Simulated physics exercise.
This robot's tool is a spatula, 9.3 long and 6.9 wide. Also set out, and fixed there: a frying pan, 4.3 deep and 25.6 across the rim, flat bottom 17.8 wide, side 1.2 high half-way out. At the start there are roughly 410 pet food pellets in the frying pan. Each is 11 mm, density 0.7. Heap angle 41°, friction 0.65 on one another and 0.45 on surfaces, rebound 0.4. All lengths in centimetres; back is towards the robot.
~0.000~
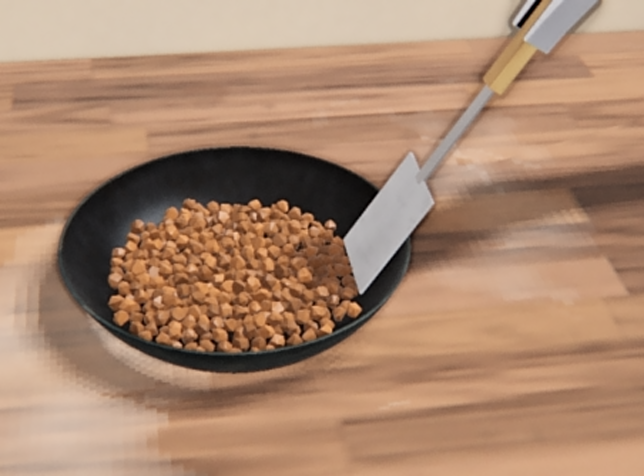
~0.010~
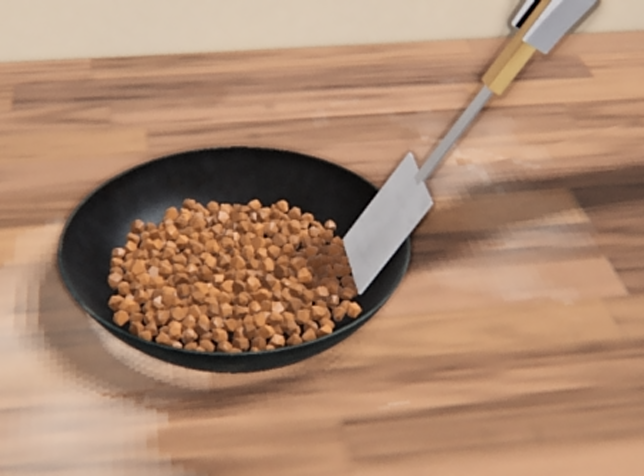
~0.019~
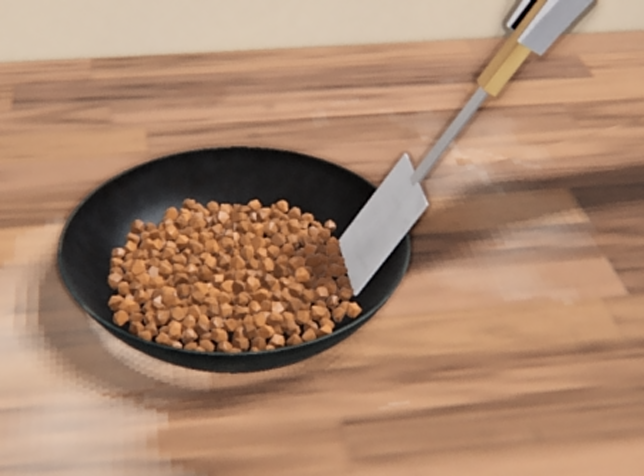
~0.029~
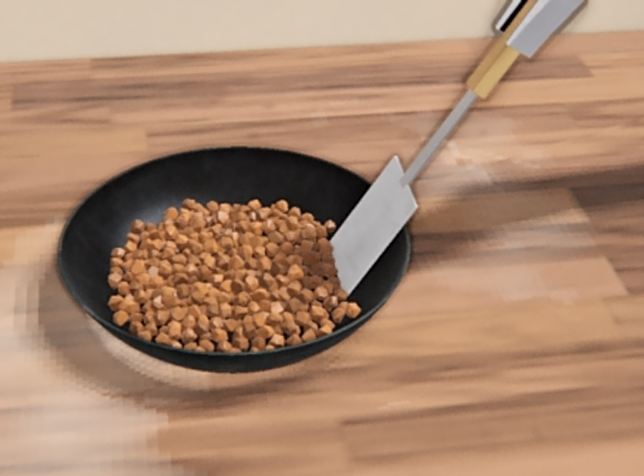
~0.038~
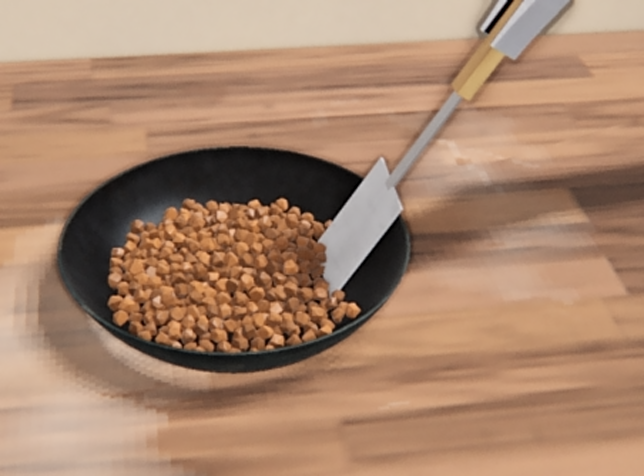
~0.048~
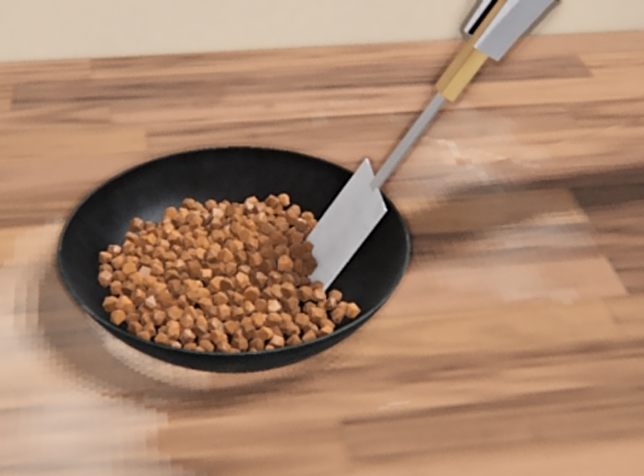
Metal spatula sliding slowly left into a heap of brown pellets in a black frying pan, nudging some of them leftward.
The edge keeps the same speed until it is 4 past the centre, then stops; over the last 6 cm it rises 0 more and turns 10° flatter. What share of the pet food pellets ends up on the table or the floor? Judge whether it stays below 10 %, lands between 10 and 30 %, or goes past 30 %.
It stays below 10 %.
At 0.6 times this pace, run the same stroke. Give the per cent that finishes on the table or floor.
I'd put it around 0 per cent.
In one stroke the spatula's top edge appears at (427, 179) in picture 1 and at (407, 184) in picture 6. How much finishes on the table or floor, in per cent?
0 %.
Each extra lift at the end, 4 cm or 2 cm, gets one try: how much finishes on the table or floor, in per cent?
Close to 10 and 5 percent respectively.
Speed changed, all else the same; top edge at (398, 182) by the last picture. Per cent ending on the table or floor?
About 0 percent.
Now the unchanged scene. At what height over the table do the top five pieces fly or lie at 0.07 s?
5 cm.
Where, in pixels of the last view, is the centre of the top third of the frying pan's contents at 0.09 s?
I'd put it somewhere near (209, 254).
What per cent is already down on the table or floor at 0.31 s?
Fraction noted: Close to 0 per cent.
After 0.07 s, sloping 58°, highest piece 5 above the table; 414 in the frying pan.
After 0.09 s, sloping 54°, highest piece 7 above the table; 414 in the frying pan.
After 0.31 s, sloping 48°, highest piece 5 above the table; 405 in the frying pan, 9 on the table or floor.
After 1.36 s, sloping 48°, highest piece 5 above the table; 405 in the frying pan, 9 on the table or floor.
In the end, 405 in the frying pan, 9 on the table or floor. That is 2 % on the table or floor.
